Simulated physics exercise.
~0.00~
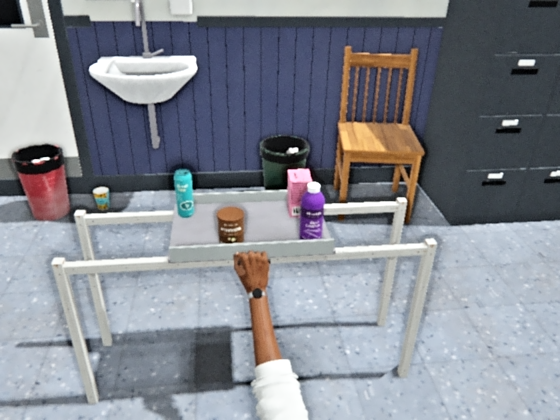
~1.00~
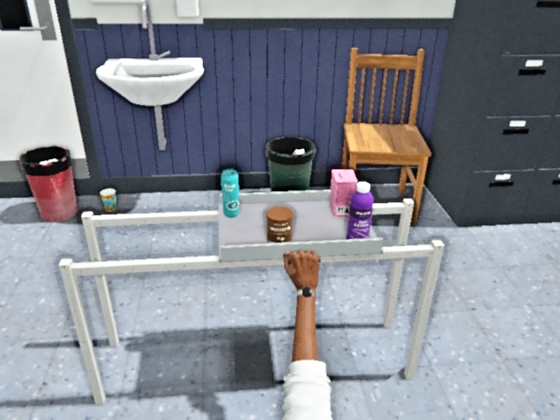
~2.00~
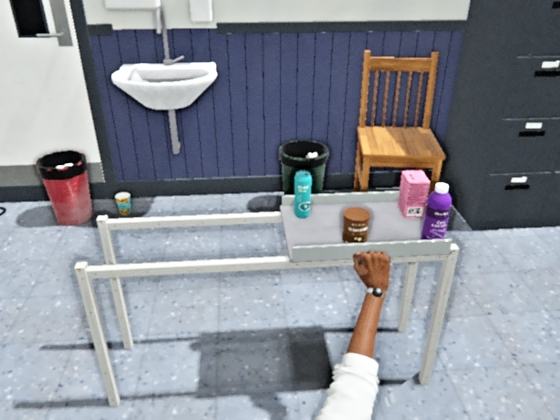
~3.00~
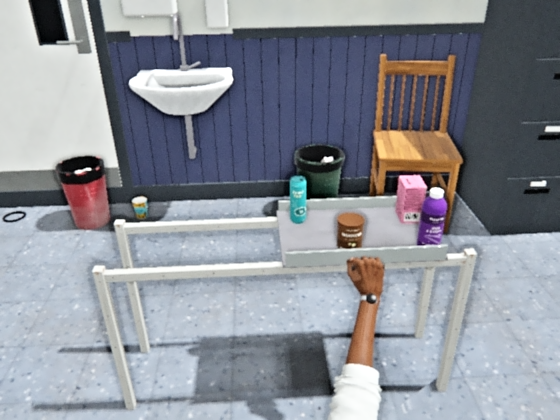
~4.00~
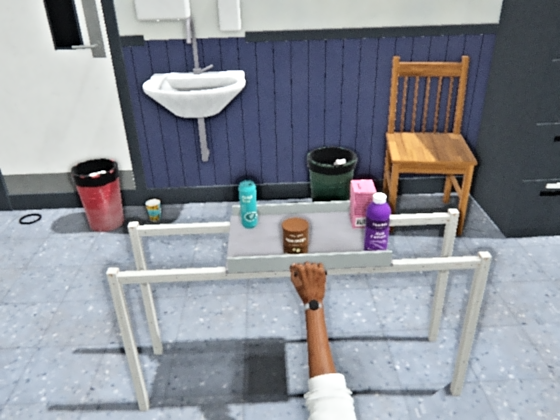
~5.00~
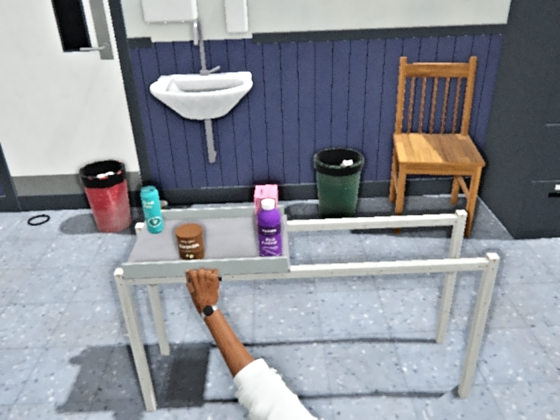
At the start, a hand rests at the front edge of a grey tray sitting midway along a white frame, with a turquoise can, a brown tin, a pink carton and a purple bottle on it. The hand moves the tray right until it reaches the right end of the frame. It then travels back left, passing the middle and continuing to the left end. The view shifts slightly left along the way. At the end, the tray sits at the left end, with all four items still on it, the can and bottle upright, in much the same arrangement.
